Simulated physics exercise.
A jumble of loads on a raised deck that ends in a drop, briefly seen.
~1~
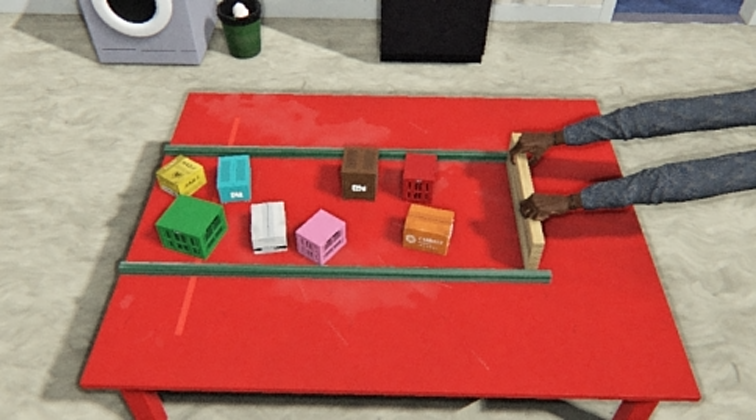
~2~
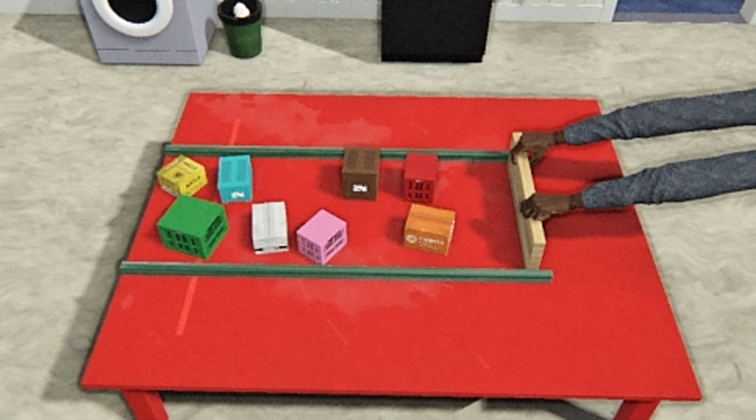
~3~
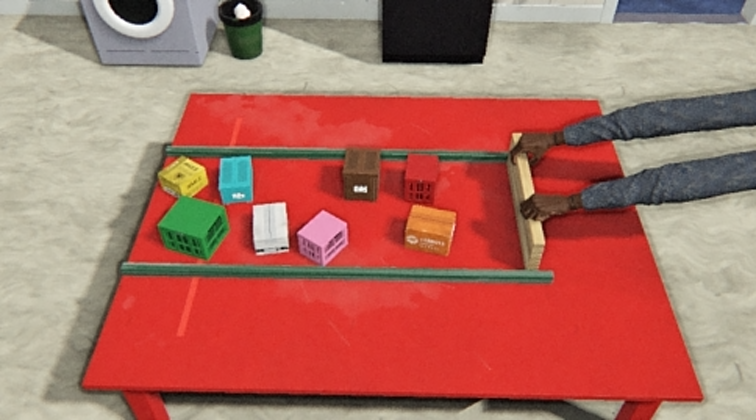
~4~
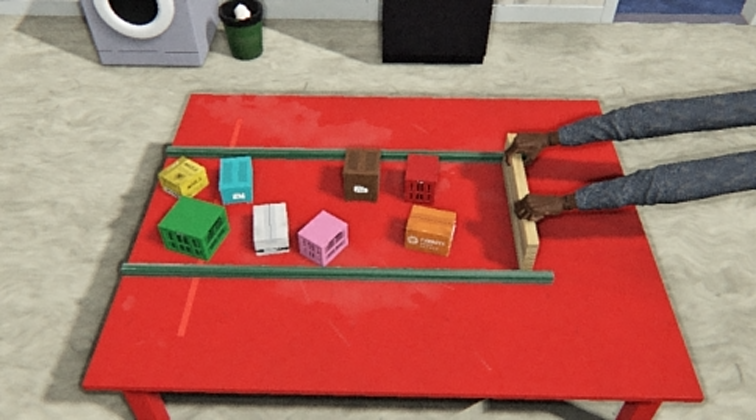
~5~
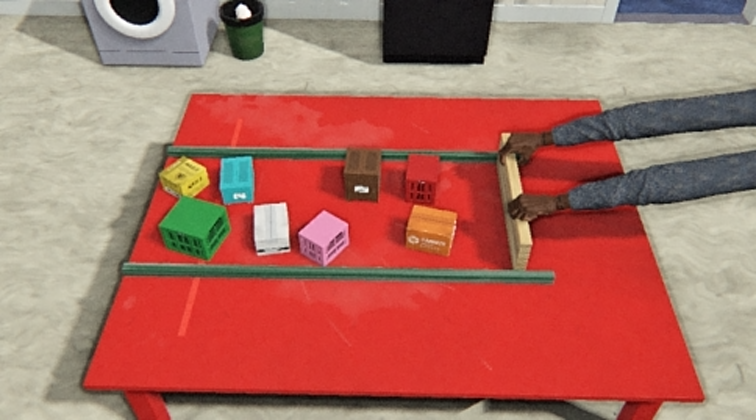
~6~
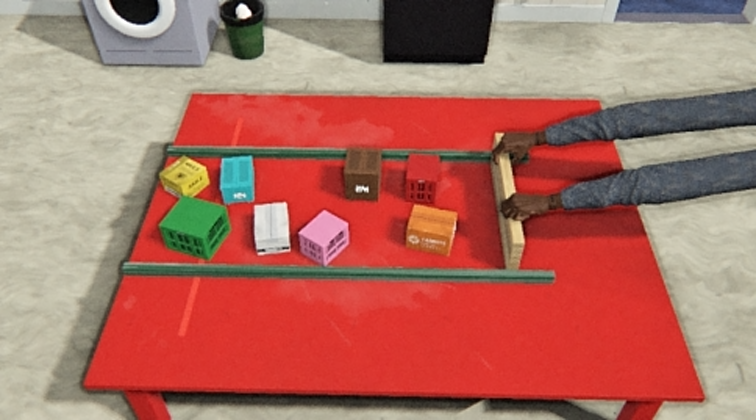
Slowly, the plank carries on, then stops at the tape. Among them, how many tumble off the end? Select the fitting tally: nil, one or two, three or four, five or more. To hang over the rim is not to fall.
Seems the ones that don't stay up number three or at most four, for sure.
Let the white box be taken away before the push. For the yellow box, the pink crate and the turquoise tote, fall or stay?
First, the yellow box takes the fall; next, the pink crate is safe; last, the turquoise tote takes the fall.
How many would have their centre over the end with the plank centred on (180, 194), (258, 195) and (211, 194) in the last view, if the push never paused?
Counts per position: 6 / 2 / 4.
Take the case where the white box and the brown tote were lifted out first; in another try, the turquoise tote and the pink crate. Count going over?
2, then 2.
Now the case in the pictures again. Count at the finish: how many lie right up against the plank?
Well, it touches 2.
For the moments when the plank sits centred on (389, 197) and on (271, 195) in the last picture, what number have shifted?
The first count is 4, and then it's 8.
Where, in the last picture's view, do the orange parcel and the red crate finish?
Near (184, 229) and (205, 176).
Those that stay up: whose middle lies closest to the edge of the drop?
The pink crate, that one.
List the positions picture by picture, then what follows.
In the first frame, yellow box (182, 178); green crate (193, 227); turquoise tote (235, 179); plank (523, 199); tape (213, 209).
In the second frame, green crate (194, 227); orange parcel (429, 229).
In the third frame, turquoise tote (237, 180); red crate (421, 179).
In the fourth frame, yellow box (184, 179); plank (519, 200).
In the fifth frame, green crate (196, 228); pink crate (324, 239).
In the sixth frame, yellow box (185, 179); green crate (196, 228); turquoise tote (238, 180); plank (505, 199); tape (216, 210).
Soon after, none off yet; yellow box at rest near (185, 179); green crate at rest near (196, 228); turquoise tote at rest near (238, 180).
Then, none off yet; yellow box moved about its own width near (161, 179); green crate moved about its own width near (130, 228); turquoise tote moved about its own width near (195, 179).
By the end, the number that fall off is three or four; fallen, white box, turquoise tote, green crate and yellow box.
